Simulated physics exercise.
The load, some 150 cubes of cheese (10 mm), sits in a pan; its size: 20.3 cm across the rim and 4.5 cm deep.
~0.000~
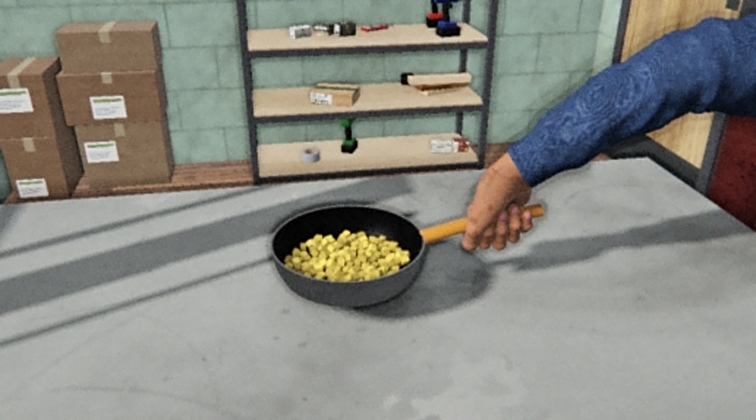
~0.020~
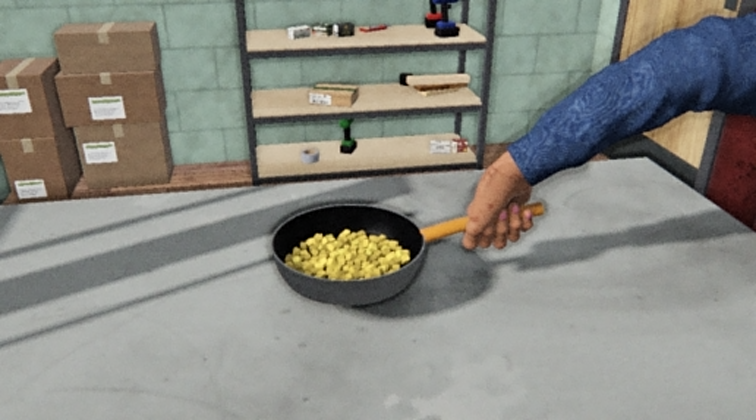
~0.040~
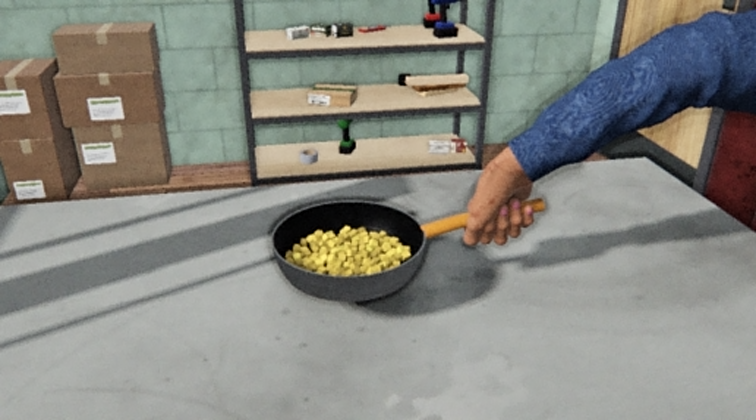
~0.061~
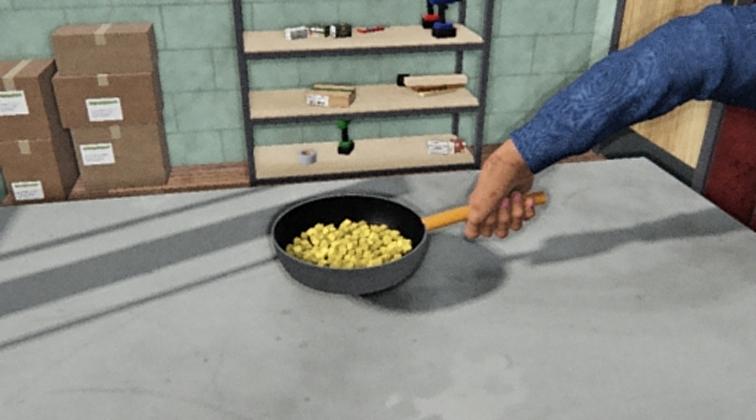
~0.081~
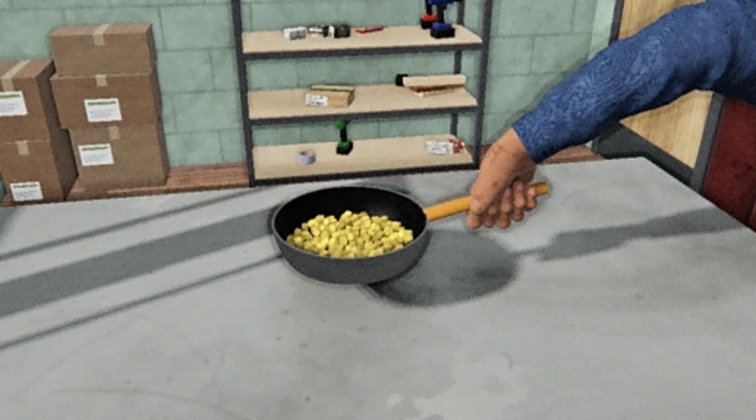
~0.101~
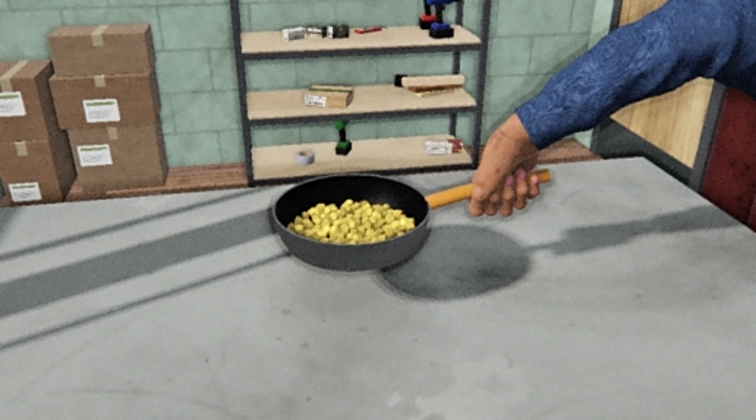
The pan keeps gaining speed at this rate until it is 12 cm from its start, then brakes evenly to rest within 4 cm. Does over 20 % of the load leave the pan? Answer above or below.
Share lost over the rim, set against 20 %: Below.
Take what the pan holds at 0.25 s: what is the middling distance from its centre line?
About 5.5 cm.
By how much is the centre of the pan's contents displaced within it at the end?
Some 3.0 cm.
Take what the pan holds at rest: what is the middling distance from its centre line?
About 6.0 cm.
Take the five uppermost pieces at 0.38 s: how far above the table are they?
Some 29 cm.
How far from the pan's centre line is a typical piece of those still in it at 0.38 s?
About 5.5 cm.
Then, at 0.25 s, pan 100 %; middle of the pieces not yet landed near (366, 105).
Then, at 0.38 s, pan 95 %; middle of the pieces not yet landed near (381, 107).
After 0.49 s, pan 95 %, in the air 5 %; middle of the pieces not yet landed near (386, 151).
After 0.60 s, pan 95 %; middle of the pieces not yet landed near (384, 155).
At rest (1.2 s), fallen right of where it stops 5 %, pan 95 %.
